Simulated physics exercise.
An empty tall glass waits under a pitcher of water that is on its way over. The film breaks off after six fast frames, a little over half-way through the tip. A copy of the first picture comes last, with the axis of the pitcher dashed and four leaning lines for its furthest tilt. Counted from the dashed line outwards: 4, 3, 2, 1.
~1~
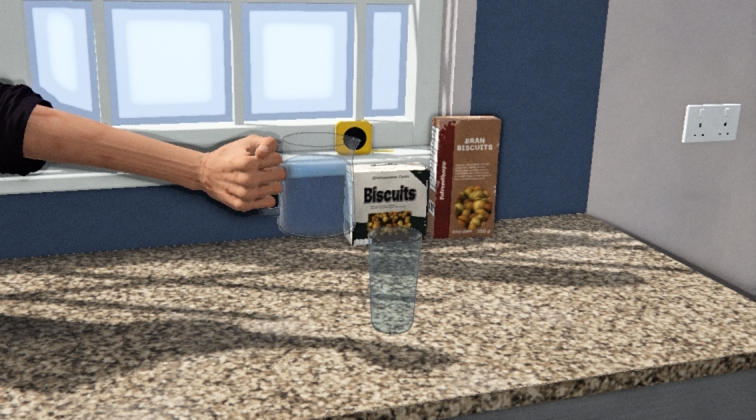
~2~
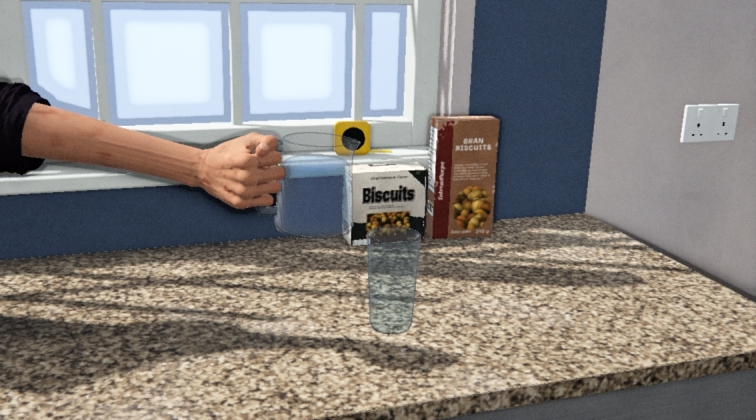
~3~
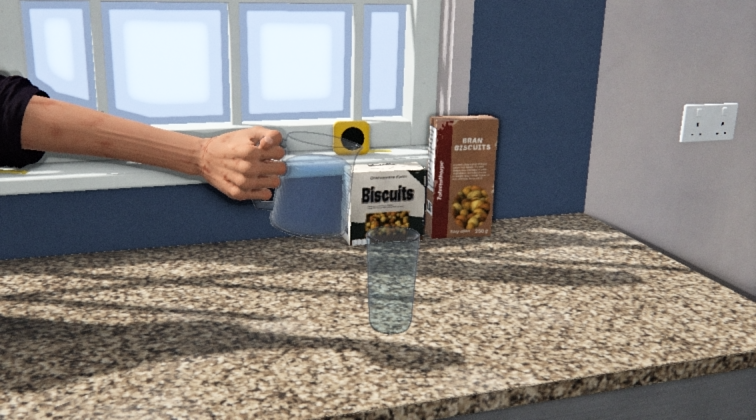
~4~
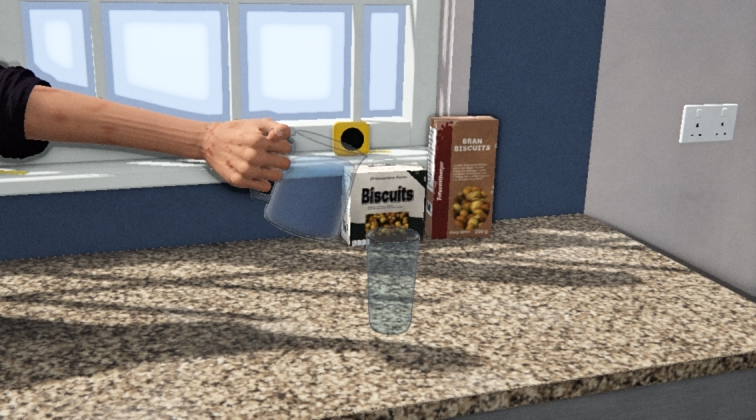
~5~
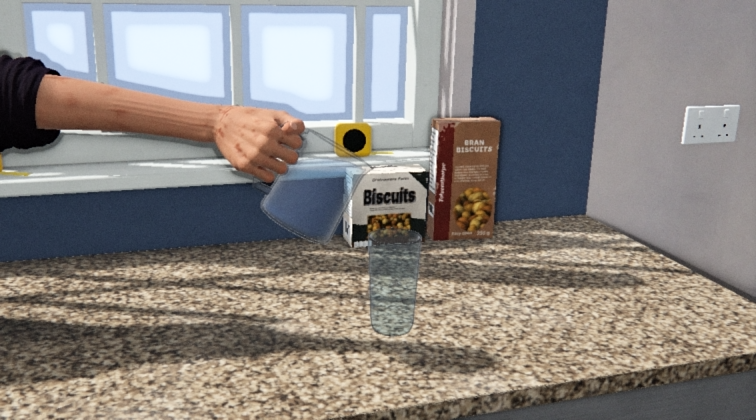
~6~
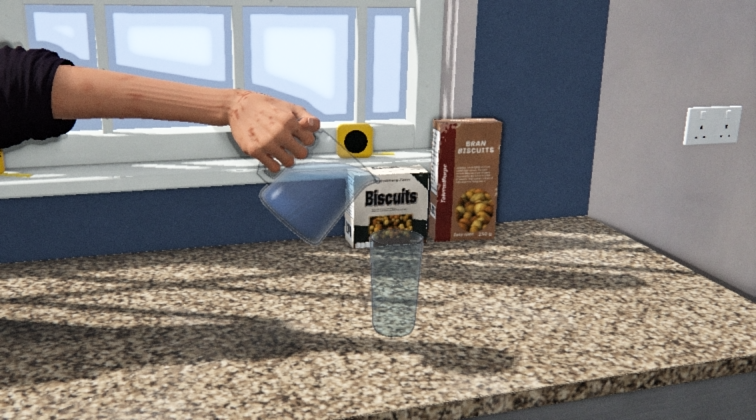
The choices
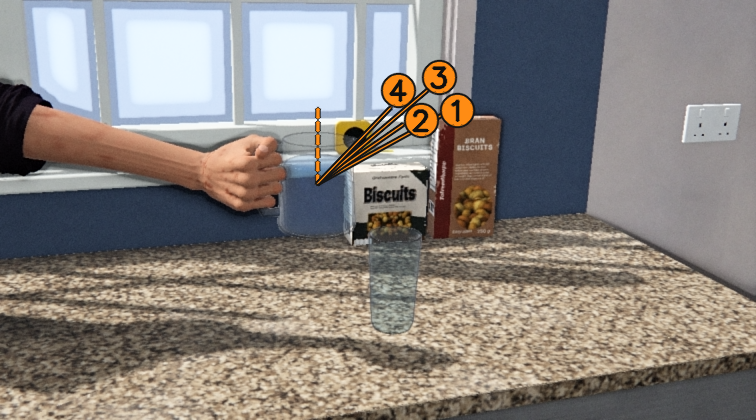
A hand reaching in from the left grips a clear pitcher of bluish water above a speckled granite kitchen counter, seen from the front and slightly above. An empty tall glass stands before a white biscuits box, with a brown bran biscuits box to its right, a small yellow item behind, and a window above a blue wall. The hand steadily tilts the pitcher rightward, nothing leaves it, and the camera stays still.
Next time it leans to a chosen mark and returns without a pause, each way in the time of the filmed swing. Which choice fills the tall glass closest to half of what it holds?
1 works best here.
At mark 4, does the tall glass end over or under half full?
Under.
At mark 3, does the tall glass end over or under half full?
Under.
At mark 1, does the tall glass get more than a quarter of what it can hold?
Yes, it does.
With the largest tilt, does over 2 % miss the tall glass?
No.
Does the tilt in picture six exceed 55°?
No.
In orange, 1 at (441, 115); 2 at (403, 124); 3 at (427, 90); 4 at (390, 107).
With 1, the tall glass ends with about 47 % of what it can hold.
With 2, the tall glass ends with about 32 % of what it can hold.
With 3, the tall glass ends with about 21 % of what it can hold.
With 4, the tall glass ends with about 12 % of what it can hold.
